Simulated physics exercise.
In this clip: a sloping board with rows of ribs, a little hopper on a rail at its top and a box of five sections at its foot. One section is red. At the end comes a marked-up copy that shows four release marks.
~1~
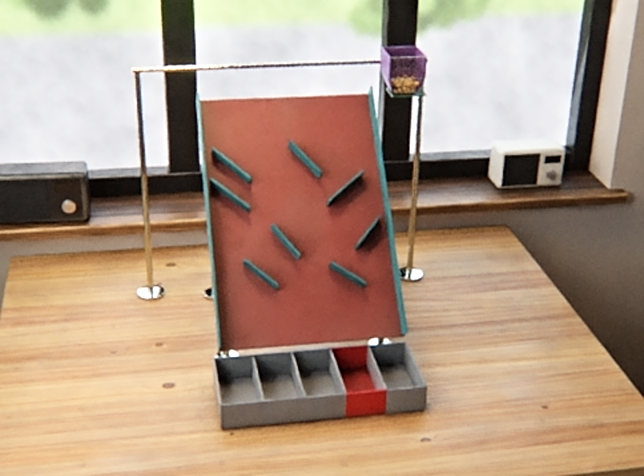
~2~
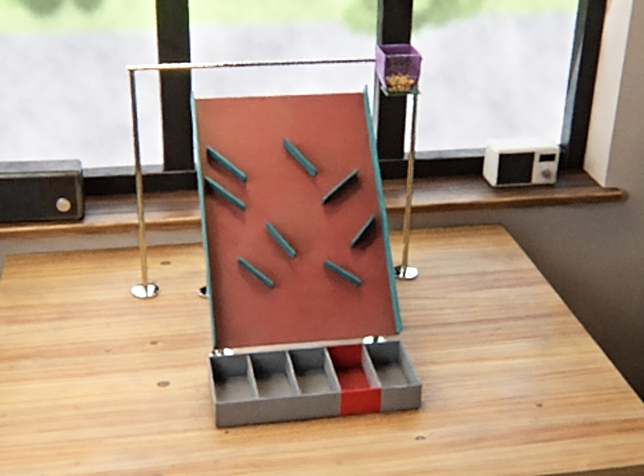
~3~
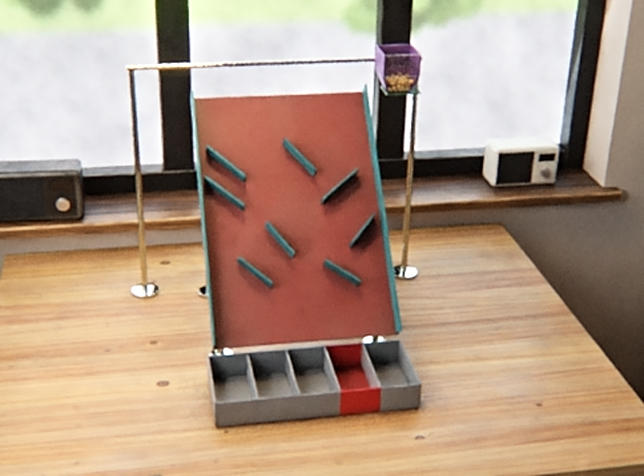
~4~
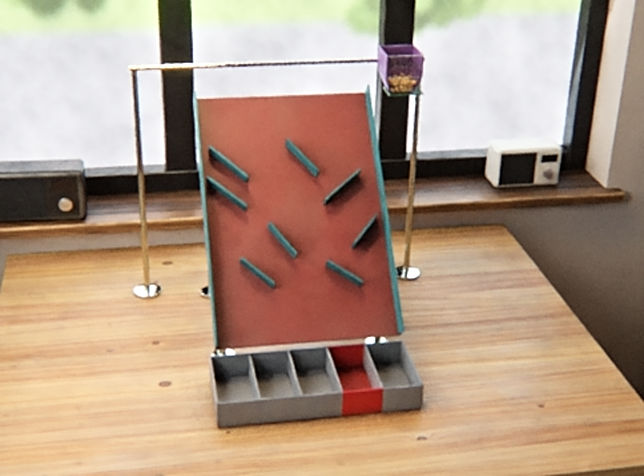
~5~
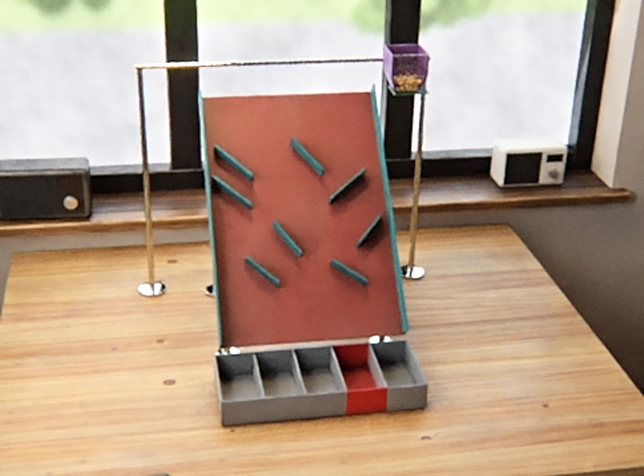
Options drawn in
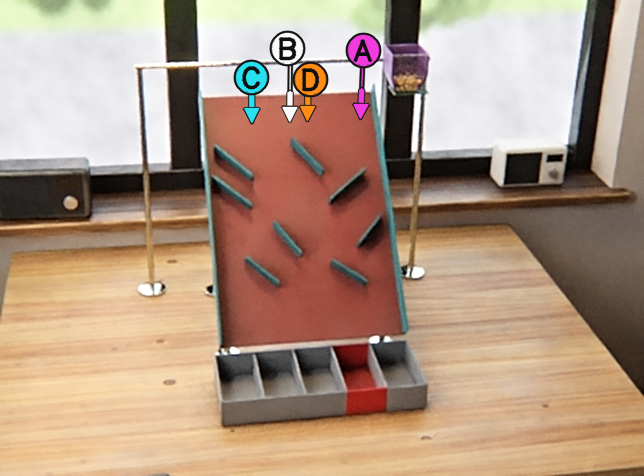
A reddish-brown sloping board with teal edges and scattered ribs stands on a light wooden table before a dark-framed window, seen from the front and slightly above. A purple hopper holding small tan pieces sits at the rail's right end, above a grey five-section box whose fourth section is red. Nothing in the scene moves; only the view drifts slightly sideways and back.
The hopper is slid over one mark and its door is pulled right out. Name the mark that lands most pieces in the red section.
Mark C.
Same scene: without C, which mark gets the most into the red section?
B.
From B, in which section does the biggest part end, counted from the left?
The third.
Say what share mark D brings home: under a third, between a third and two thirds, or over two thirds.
Under a third.
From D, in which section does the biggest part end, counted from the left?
The third from the left.
On the marked copy, mark A meets the board at (360, 113); mark B meets the board at (289, 116); mark C meets the board at (251, 117); mark D meets the board at (307, 115).
Choosing A, a small share in the red section, all but a few in other sections, only a few held on the board.
Choosing B, close to a third in the red section, close to two thirds in other sections.
Choosing C, close to two thirds in the red section, close to a quarter in other sections.
Choosing D, a small share in the red section, the bulk in other sections, a small share held on the board.
